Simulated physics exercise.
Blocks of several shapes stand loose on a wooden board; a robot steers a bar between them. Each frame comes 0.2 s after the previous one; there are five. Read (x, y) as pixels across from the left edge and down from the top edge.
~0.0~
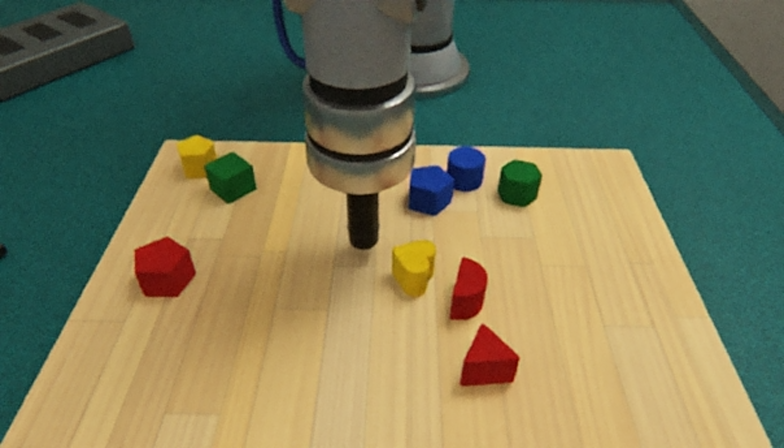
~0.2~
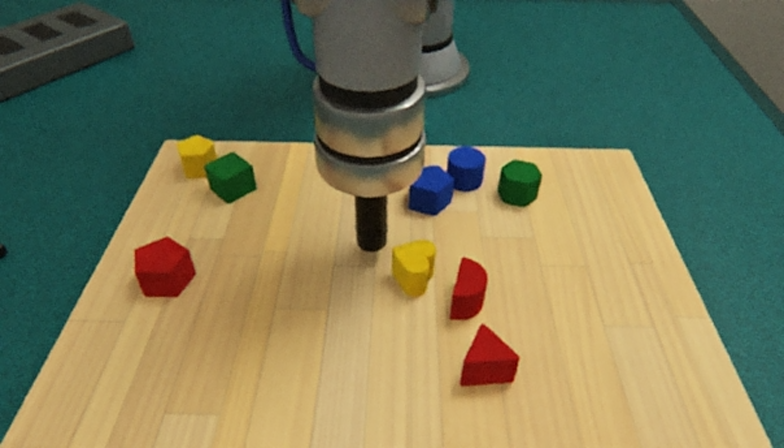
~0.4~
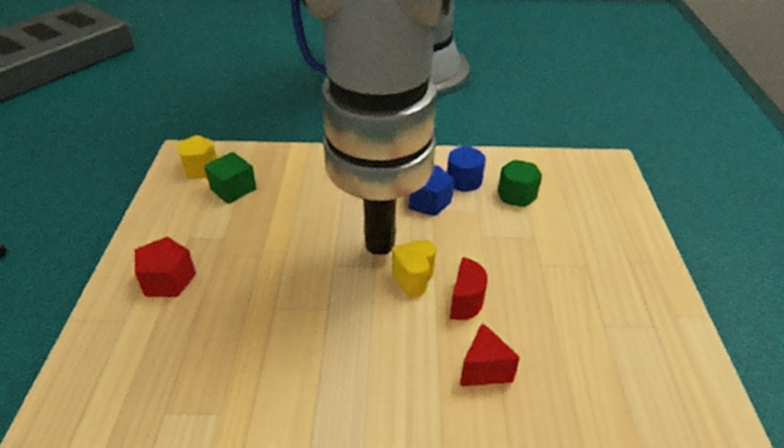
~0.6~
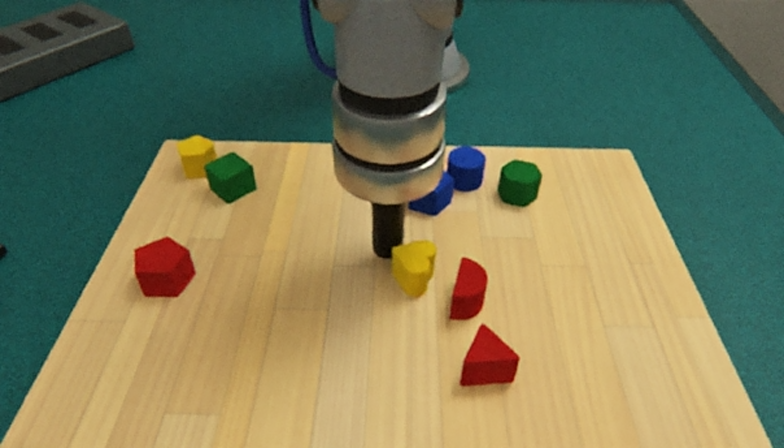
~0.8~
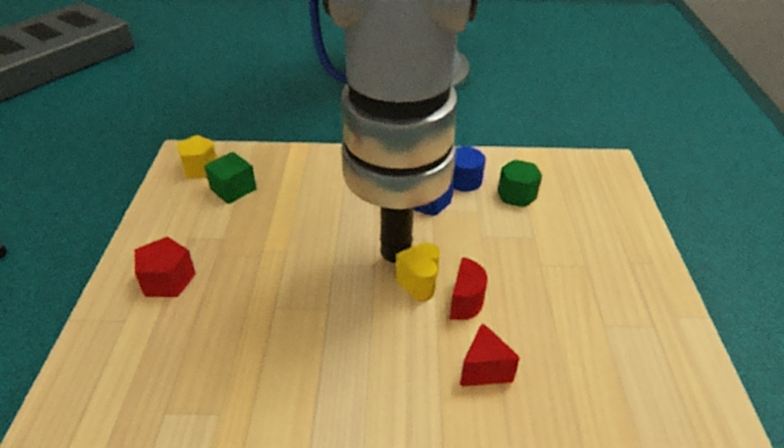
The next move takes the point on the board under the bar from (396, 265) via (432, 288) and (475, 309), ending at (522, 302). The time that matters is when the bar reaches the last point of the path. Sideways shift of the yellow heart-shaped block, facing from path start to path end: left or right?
With start-to-end as forward, it shifts right.
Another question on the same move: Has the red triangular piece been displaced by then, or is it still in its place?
That one stays where it is.
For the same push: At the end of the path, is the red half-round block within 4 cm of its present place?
It seems not.
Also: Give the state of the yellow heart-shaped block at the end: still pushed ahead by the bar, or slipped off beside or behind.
Once the path is finished, the yellow heart-shaped block lies beside or behind the bar.
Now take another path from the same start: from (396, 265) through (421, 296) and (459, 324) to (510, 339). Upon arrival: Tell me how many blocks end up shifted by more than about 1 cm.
It should be two.
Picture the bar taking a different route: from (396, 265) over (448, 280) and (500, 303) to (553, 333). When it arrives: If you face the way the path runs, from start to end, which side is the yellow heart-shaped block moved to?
The right.
On the path given first. One third of the way, bar (434, 277); yellow heart-shaped block (464, 282); red half-round block (496, 287), turned 15° anticlockwise.
Two thirds of the way, bar (479, 298); yellow heart-shaped block (513, 303), turned 20° anticlockwise; red half-round block (545, 301), turned 25° anticlockwise.
At the end, bar (525, 291); yellow heart-shaped block (542, 306); red half-round block (576, 307); red triangular piece unmoved.
